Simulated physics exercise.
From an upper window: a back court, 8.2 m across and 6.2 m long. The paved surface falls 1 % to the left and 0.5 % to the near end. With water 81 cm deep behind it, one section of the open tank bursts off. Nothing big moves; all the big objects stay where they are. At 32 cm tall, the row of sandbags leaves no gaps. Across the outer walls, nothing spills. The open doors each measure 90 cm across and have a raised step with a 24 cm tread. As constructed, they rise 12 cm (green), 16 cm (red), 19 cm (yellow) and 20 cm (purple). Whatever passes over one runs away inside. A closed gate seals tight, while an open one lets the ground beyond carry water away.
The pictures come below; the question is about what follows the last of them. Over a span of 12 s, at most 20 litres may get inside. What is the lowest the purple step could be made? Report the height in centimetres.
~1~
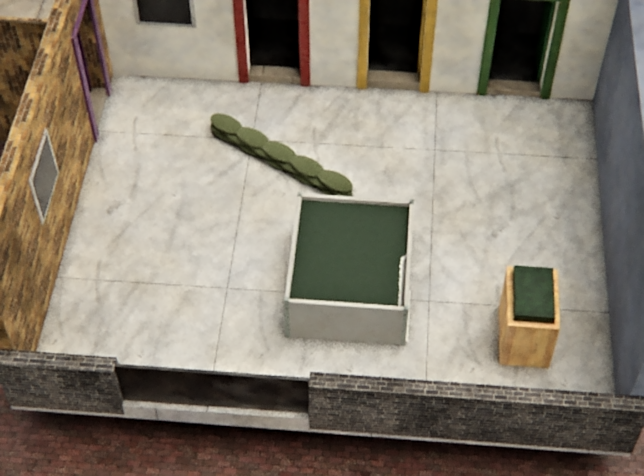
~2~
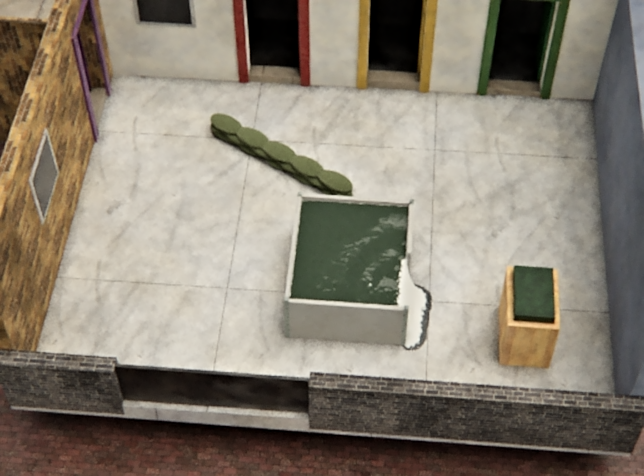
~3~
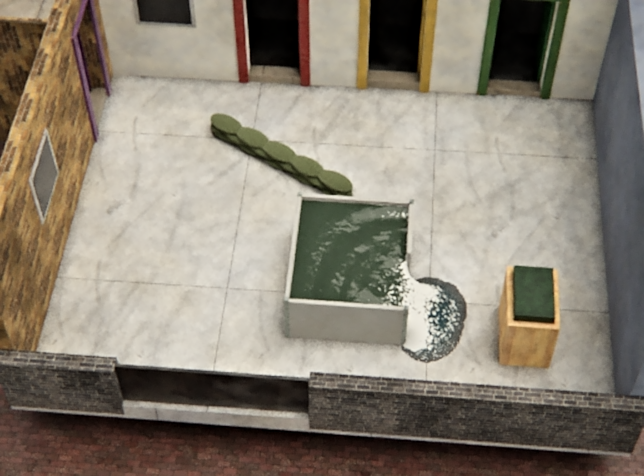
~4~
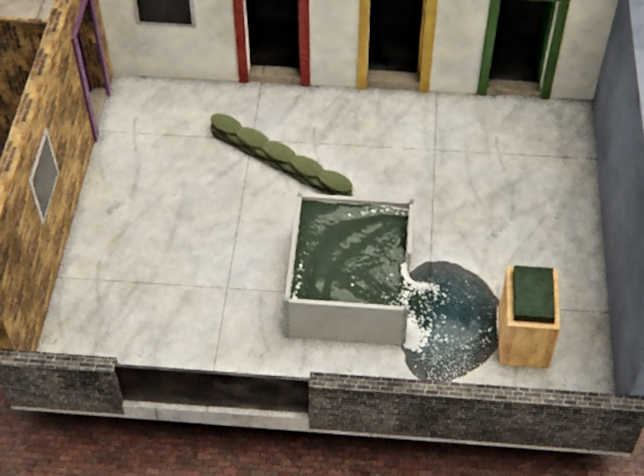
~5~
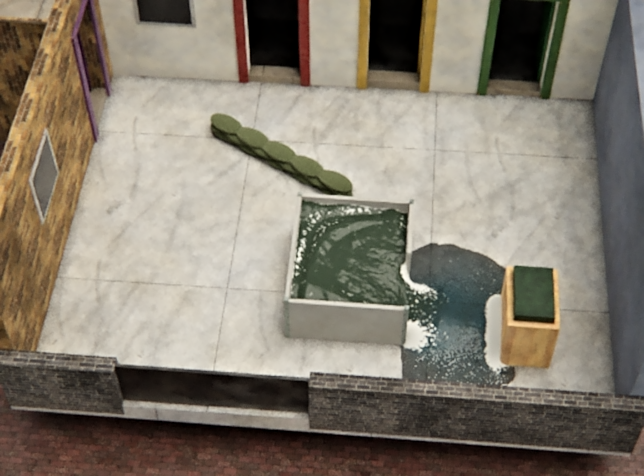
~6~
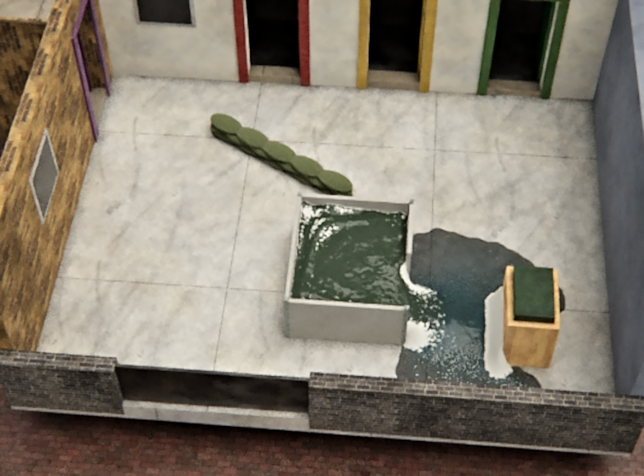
Around 10 cm high.
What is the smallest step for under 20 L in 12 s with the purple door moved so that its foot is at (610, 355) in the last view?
Roughly 11.5 cm, give or take.
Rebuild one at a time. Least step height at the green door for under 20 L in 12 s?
The green door needs around 13.0 cm.
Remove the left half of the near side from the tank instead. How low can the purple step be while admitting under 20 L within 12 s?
You'd want it roughly 8.0 centimetres tall.
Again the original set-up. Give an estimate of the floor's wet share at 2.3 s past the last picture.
Roughly 40 percent of the floor.
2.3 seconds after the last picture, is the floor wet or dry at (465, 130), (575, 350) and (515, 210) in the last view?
So the three spots come out swamped, swamped, swamped, in that order.
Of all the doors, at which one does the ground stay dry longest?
Purple.
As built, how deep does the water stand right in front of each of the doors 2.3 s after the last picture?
Green door 6 cm, red door 0 cm, yellow door 0 cm, purple door 0 cm.
Then, 0.7 s after the last picture water covers 15 % of the floor, deepest (50 cm) near (492, 328); it has not reached the purple door.
Then, 2.3 s after the last picture water covers 40 % of the floor, deepest (29 cm) near (492, 328); it has not reached the purple door.
Then, 11.3 s after the last picture water covers 90 % of the floor, deepest (14 cm) near (118, 100); 12 cm at the purple door, 0 litres in over its 20 cm step.
At the purple door as built, the water peaked near 13 cm, 9.1 s after the last picture.
Run again over the same 12 s with other heights there, 28 litres in over 9 cm, 7 litres over 12 cm. The limit of 20 litres is kept from about 10 cm up.
